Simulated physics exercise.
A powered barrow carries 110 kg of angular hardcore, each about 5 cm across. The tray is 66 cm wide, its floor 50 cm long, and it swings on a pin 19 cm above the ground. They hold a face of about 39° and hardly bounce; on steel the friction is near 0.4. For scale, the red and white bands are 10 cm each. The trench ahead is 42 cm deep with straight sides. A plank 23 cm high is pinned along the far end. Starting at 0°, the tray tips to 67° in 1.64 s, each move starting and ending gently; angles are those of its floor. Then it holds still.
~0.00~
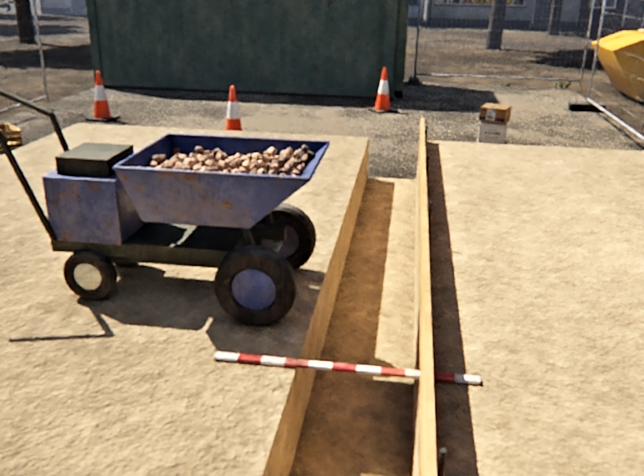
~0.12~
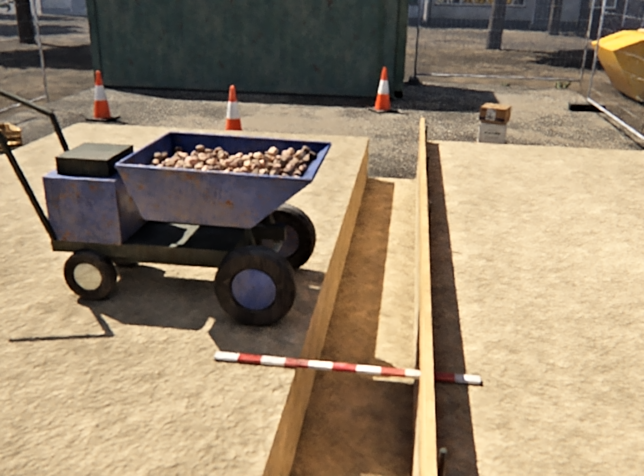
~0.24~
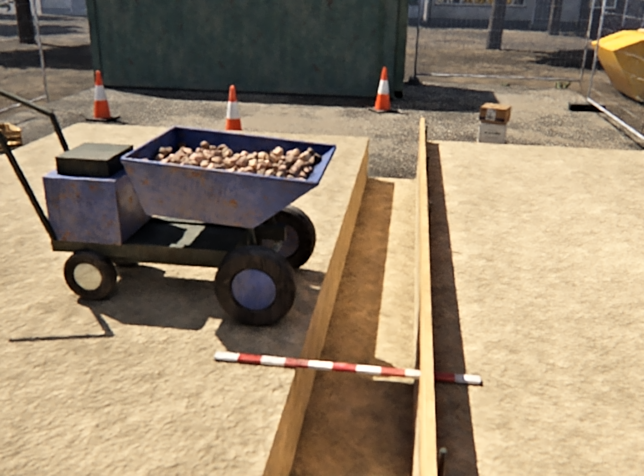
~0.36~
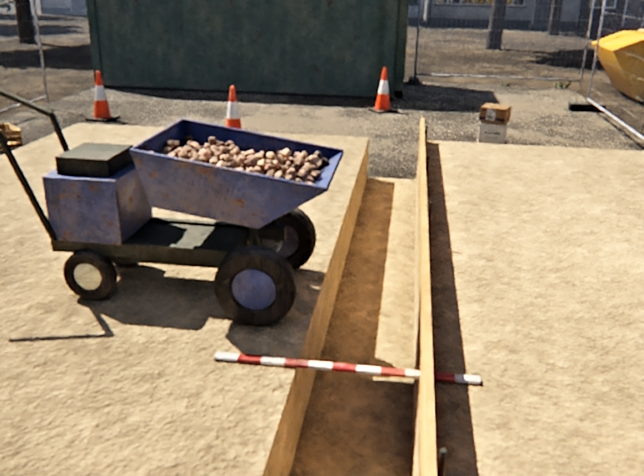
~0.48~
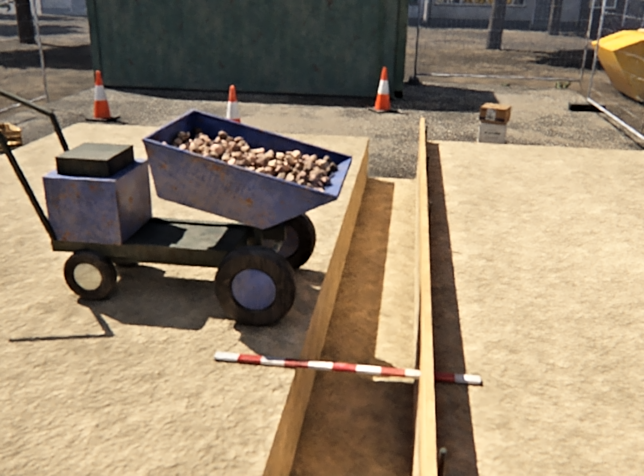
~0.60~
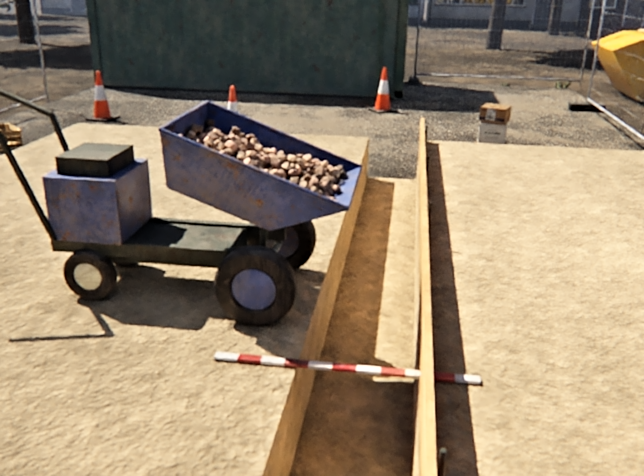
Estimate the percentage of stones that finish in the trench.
Roughly 96 per cent ends in the trench.
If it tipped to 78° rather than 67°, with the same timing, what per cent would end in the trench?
It would be near 100 per cent.
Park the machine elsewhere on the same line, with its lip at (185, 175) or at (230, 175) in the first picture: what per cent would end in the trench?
First some 60, then 100 per cent.
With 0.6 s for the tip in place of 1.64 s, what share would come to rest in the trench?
Then about 85 per cent.
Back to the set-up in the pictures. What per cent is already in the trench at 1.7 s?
Some 30 per cent.
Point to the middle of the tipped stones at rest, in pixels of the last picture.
Near (388, 364).
After 1.2 s the floor is at 57°; 100 % in the tray; the foremost stones are at (379, 245).
After 1.7 s the floor is at 67°; 68 % in the tray, 31 % in the trench; the foremost stones are at (431, 261).
After 2.1 s the floor is at 67°; 34 % in the tray, 63 % in the trench, 4 % past the trench; the foremost stones are at (485, 313).
After 4.0 s the floor is at 67°; 0 % in the tray, 96 % in the trench, 4 % past the trench; the foremost stones are at (490, 311).
